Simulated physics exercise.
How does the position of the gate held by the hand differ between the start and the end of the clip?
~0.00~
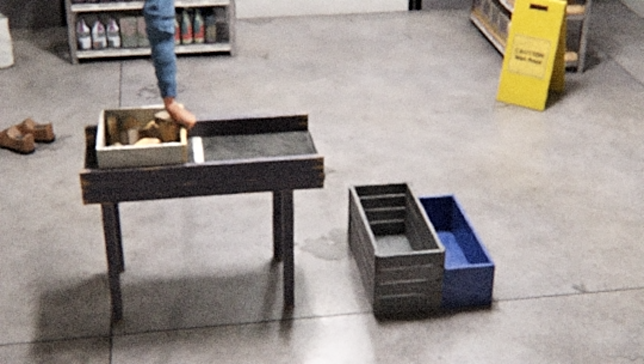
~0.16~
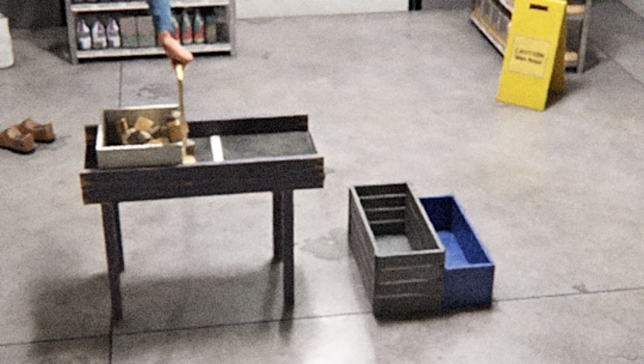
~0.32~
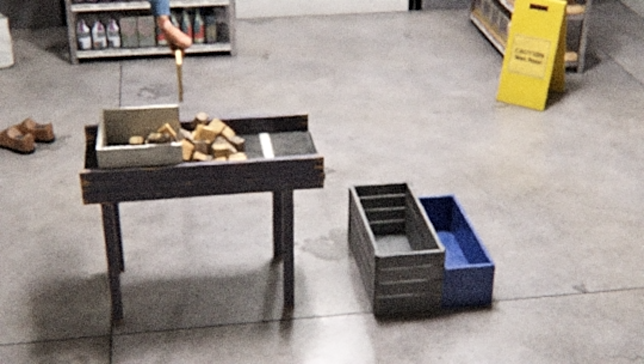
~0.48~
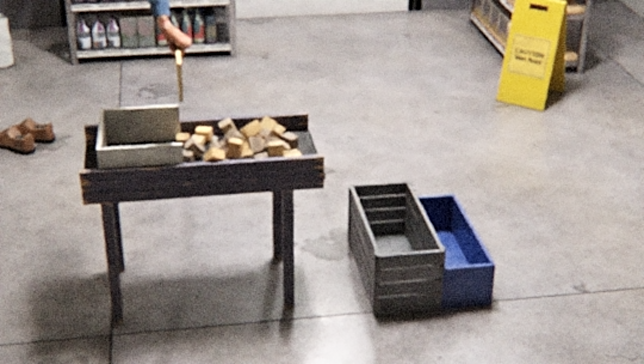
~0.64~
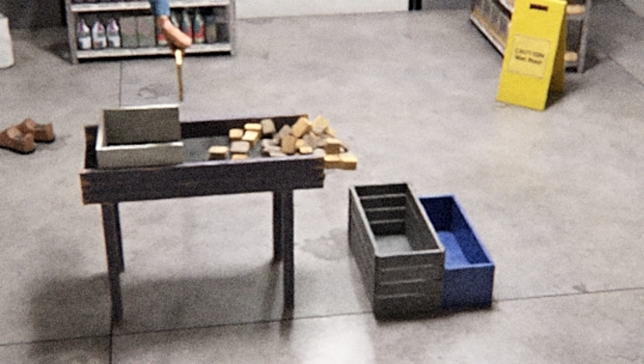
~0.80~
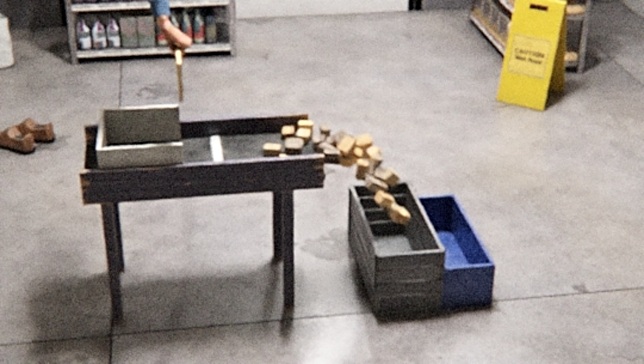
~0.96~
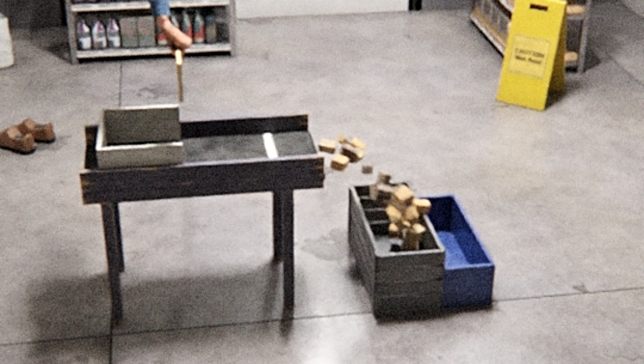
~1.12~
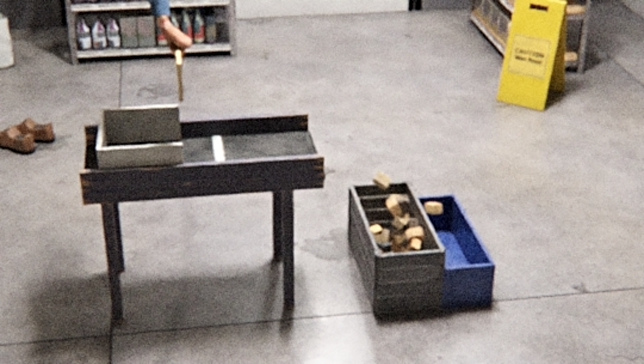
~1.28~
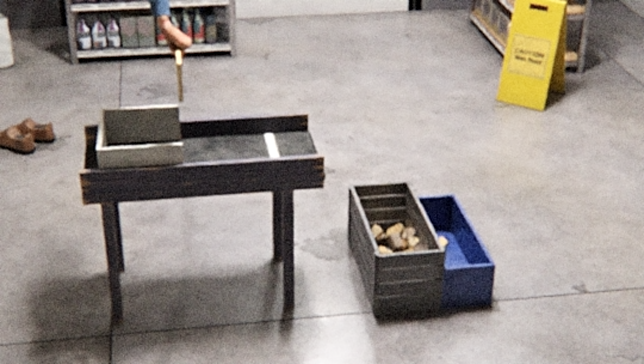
At the start the gate is down at the right side of the pale pen, closing it off, and at the end it is held upright above the pen, leaving that side open.
